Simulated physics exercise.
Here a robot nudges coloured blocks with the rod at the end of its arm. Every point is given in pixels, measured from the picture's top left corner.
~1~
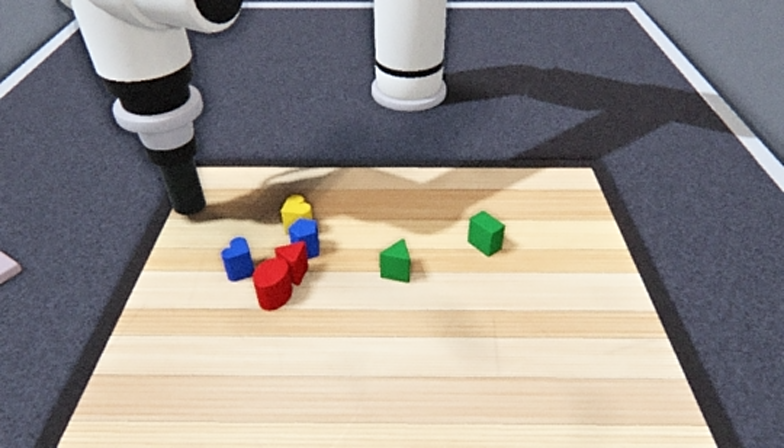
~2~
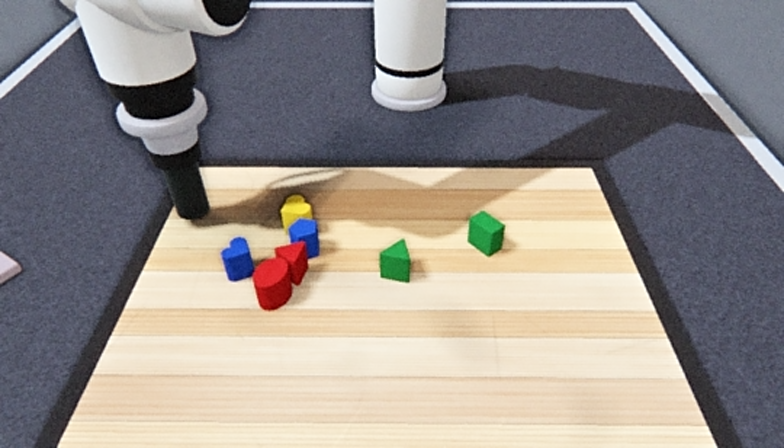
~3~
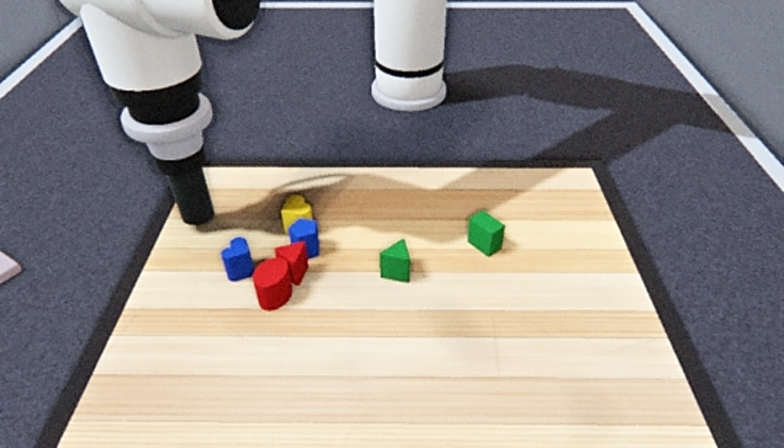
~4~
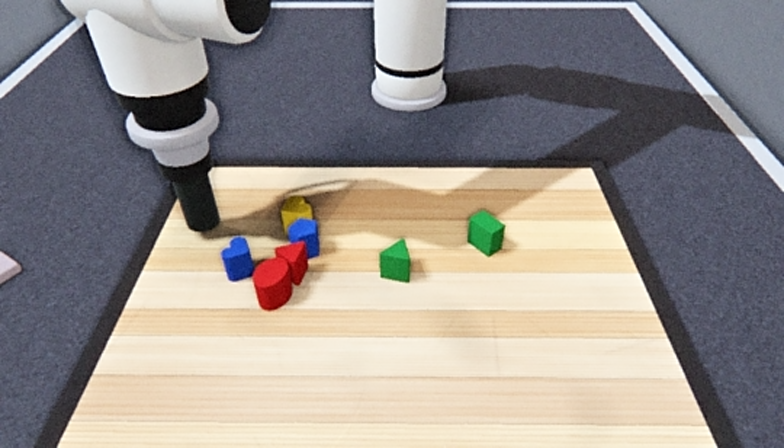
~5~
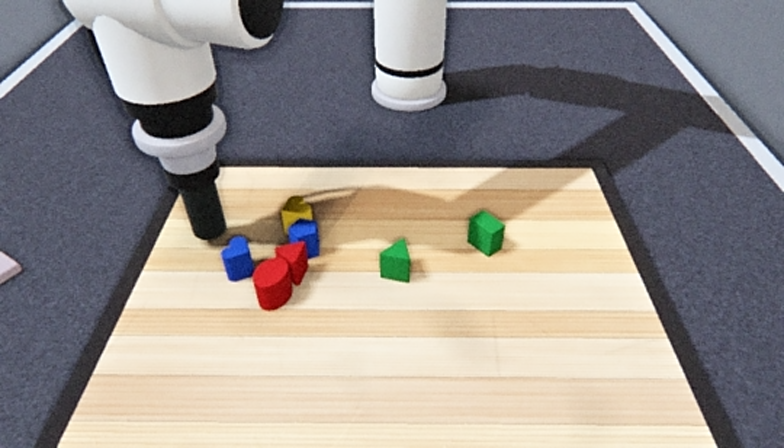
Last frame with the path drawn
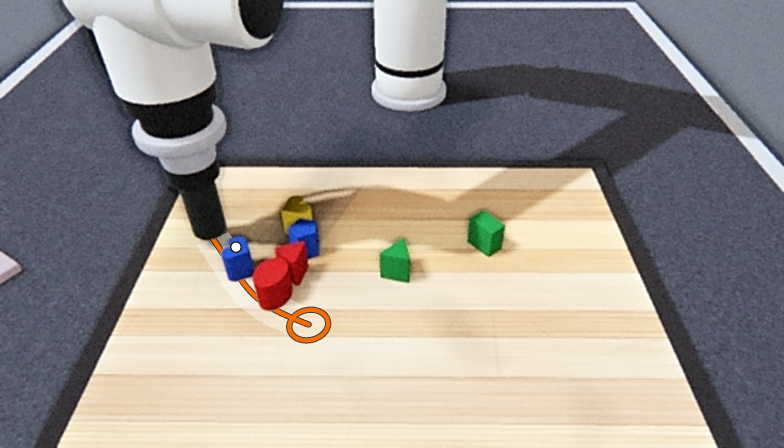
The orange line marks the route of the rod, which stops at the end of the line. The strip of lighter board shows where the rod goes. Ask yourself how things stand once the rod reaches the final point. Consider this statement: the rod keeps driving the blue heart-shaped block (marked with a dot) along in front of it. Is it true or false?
Verdict: True.
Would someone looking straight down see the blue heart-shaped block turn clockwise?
I expect so.
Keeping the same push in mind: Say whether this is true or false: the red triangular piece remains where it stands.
This is true.
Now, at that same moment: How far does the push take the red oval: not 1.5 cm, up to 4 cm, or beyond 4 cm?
The largest band: Over 4 cm.
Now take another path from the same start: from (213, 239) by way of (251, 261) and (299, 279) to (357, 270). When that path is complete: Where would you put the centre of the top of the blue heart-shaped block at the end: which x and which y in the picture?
Top centre: (243, 265).
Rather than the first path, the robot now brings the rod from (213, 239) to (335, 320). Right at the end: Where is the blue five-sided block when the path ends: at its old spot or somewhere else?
It is untouched.
Path on the board, from (213, 239) over (234, 269) and (262, 301) to (309, 325); the dot is on the blue heart-shaped block.
What follows on the original path. One third of the way, rod (232, 260); blue heart-shaped block (247, 258), turned 15° clockwise.
Two thirds of the way, rod (259, 292); blue heart-shaped block (277, 291), turned 15° clockwise; red oval (310, 289), turned 65° anticlockwise.
At the end, rod (307, 315); blue heart-shaped block (325, 317), turned 25° clockwise; red oval (358, 298), turned 120° anticlockwise; red triangular piece in place.
